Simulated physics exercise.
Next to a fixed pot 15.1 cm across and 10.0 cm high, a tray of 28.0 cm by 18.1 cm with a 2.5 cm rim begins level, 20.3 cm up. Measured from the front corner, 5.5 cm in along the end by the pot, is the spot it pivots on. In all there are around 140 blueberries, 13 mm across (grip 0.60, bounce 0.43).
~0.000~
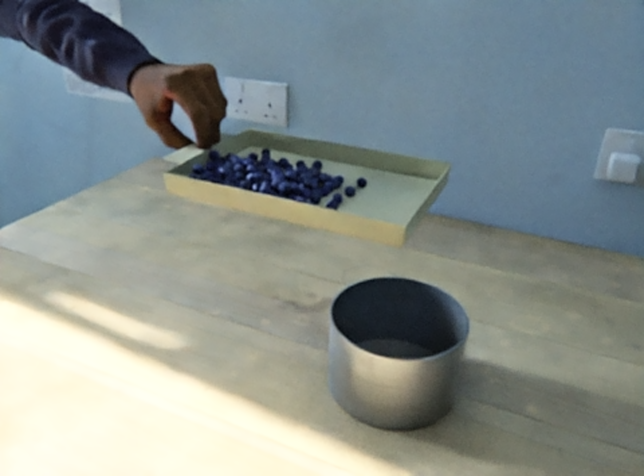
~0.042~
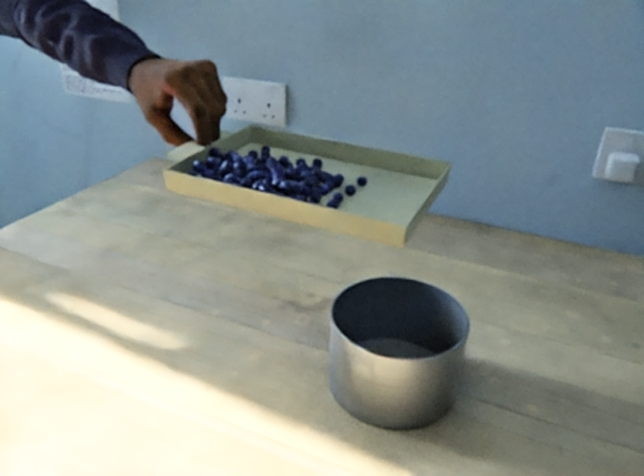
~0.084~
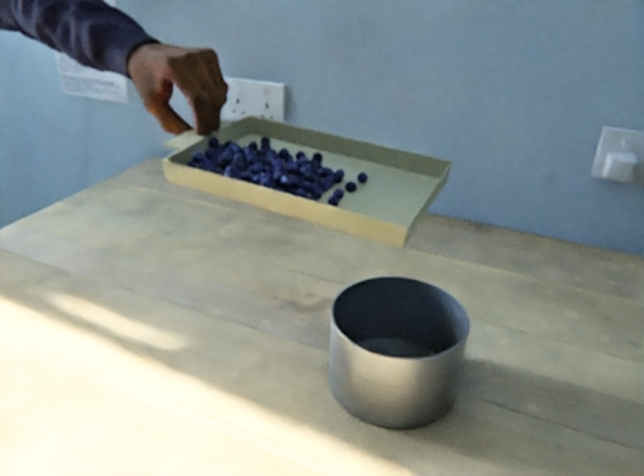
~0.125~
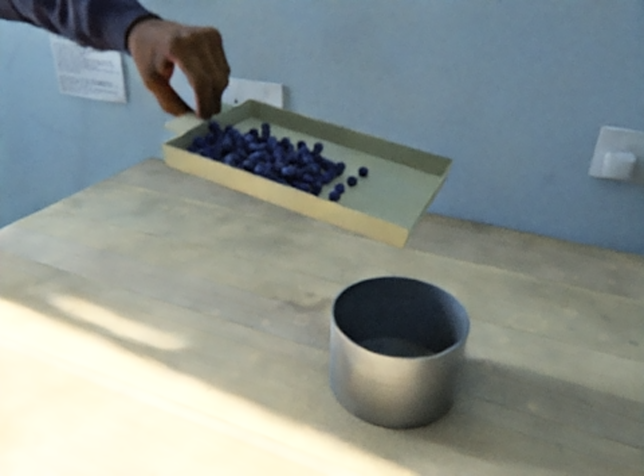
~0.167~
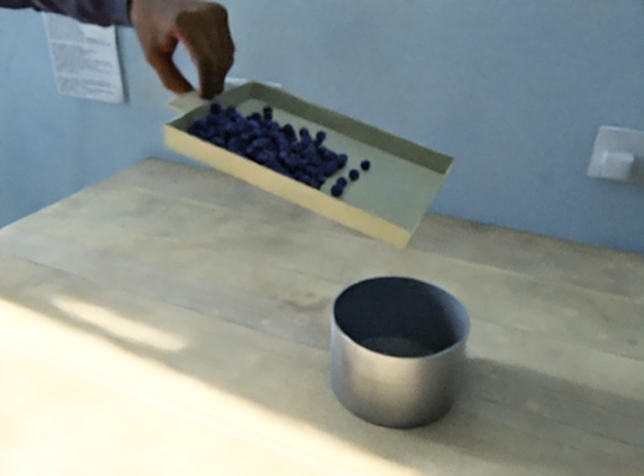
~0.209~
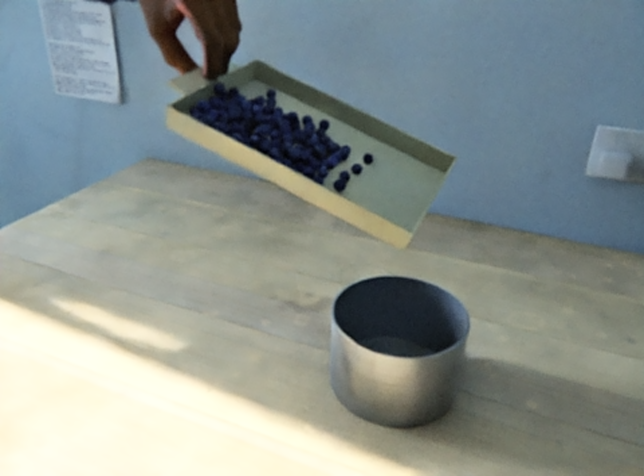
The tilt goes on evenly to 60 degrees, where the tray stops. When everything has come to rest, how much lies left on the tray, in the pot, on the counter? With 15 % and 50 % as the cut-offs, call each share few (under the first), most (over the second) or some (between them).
My estimate: Tray: Most, pot: Few, counter: Some.
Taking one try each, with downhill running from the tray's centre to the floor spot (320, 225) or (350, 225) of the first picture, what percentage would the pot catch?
5 and 10 %.
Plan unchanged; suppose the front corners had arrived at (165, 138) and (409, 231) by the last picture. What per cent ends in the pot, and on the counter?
Pot 5, counter 10.
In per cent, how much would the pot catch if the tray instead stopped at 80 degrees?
Around 15 %, I reckon.
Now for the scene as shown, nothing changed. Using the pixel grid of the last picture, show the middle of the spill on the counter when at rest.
Spill centre at rest: About (546, 447).
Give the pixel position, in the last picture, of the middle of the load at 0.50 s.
The load's centre is near (362, 129) at that time.
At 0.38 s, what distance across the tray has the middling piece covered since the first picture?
2 cm.
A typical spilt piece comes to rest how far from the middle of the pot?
Roughly 20 cm from the centre.
Then, at 0.38 s, tilt 41 degrees; the tray holds 100 %, the pot 0 %.
After 0.50 s, tilt 56 degrees; the tray holds 100 %, the pot 0 %.
After 0.74 s, tilt 60 degrees; the tray holds 70 %, the pot 0 %.
At rest (1.7 s), tray 60 %, pot 10 %, counter 35 %.
